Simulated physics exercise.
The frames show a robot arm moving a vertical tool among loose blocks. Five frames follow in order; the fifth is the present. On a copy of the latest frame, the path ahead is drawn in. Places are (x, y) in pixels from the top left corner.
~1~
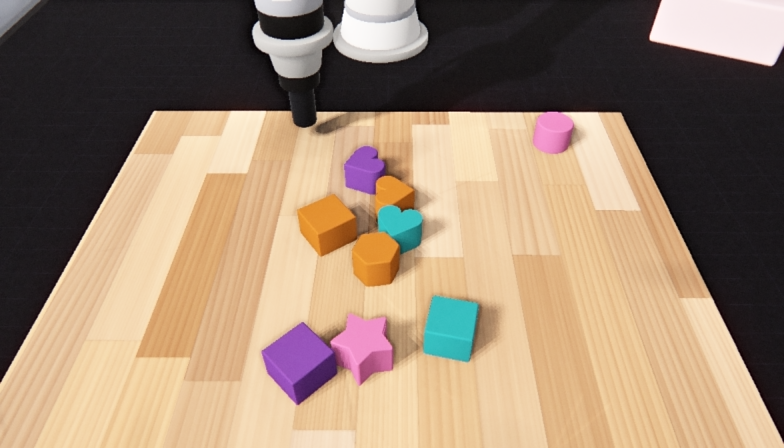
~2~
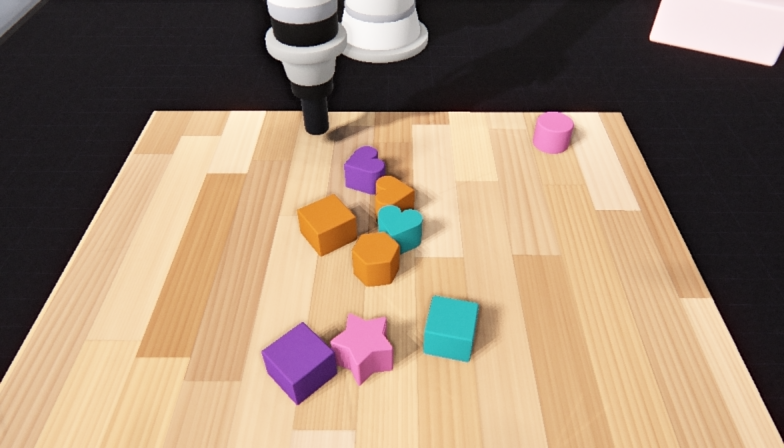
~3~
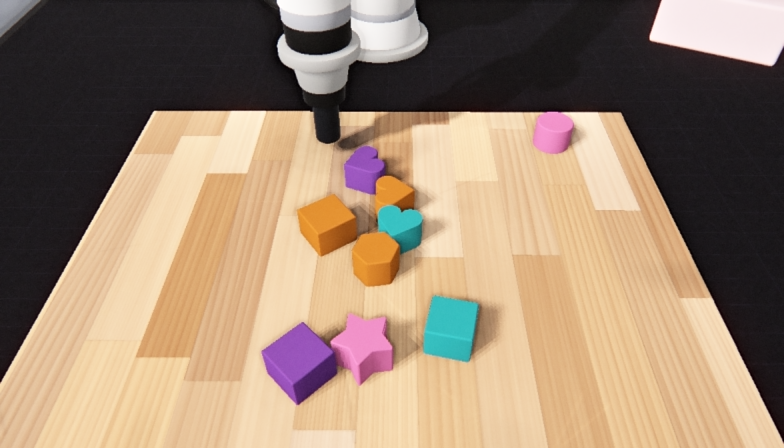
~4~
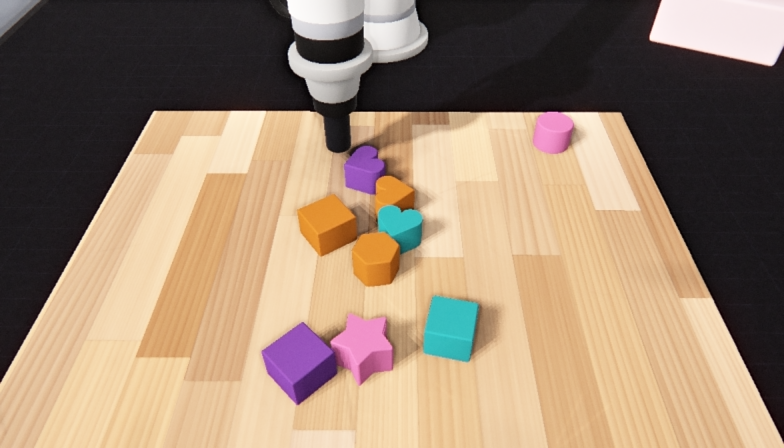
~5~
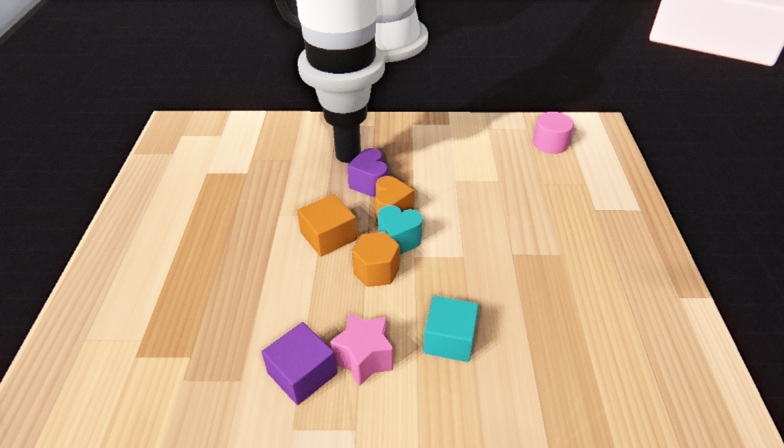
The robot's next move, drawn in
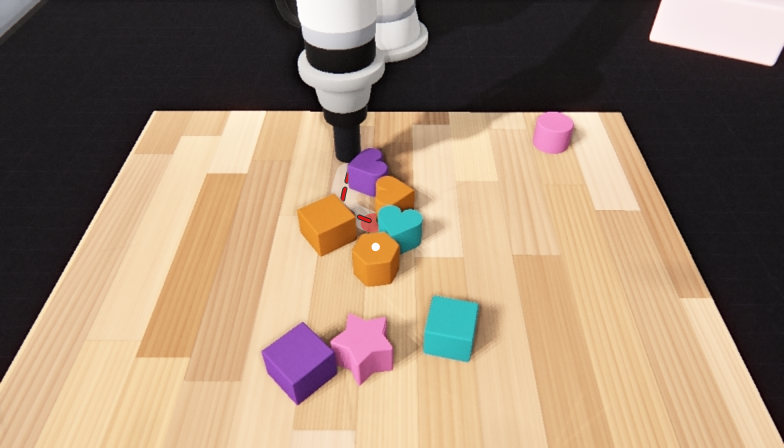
At first, a robot arm holds its dark vertical tool near the back edge of a wooden board scattered with colourful blocks. The tool slides forward and to the right toward the purple heart-shaped block, then nudges it slightly rightward, while the other blocks stay still.
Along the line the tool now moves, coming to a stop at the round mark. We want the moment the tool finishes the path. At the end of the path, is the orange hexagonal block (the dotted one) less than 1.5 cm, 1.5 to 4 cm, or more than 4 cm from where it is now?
It shifts under 1.5 cm.
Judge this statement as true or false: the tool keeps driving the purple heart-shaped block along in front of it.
False - the claim does not hold.
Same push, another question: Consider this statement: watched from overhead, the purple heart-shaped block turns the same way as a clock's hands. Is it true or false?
False.
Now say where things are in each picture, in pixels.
The first frame shows tool tip (305, 122); block tops, orange square (326, 213); purple heart-shaped block (366, 159); orange hexagonal block (376, 247); orange heart-shaped block (392, 189).
The second frame shows tool (317, 130); blocks unchanged.
The third frame shows tool (329, 138); blocks unchanged.
The fourth frame shows tool (339, 147); blocks unchanged.
The fifth frame shows tool (348, 157); orange square (326, 213); purple heart-shaped block (369, 161); orange hexagonal block (376, 247); orange heart-shaped block (392, 189).
Path on the board, from (350, 171) via (345, 191) and (348, 211), ending at (375, 223); the dot is on the orange hexagonal block.
One third of the way, tool (343, 177); purple heart-shaped block (374, 168), turned 30° anticlockwise; orange heart-shaped block (397, 191), turned 15° clockwise.
Two thirds of the way, tool (348, 197); orange square (325, 215); purple heart-shaped block (374, 168), turned 30° anticlockwise; orange heart-shaped block (397, 191), turned 15° clockwise.
At the end, tool (374, 209); orange square (325, 215); purple heart-shaped block (374, 168), turned 30° anticlockwise; orange hexagonal block in place; orange heart-shaped block (404, 192).
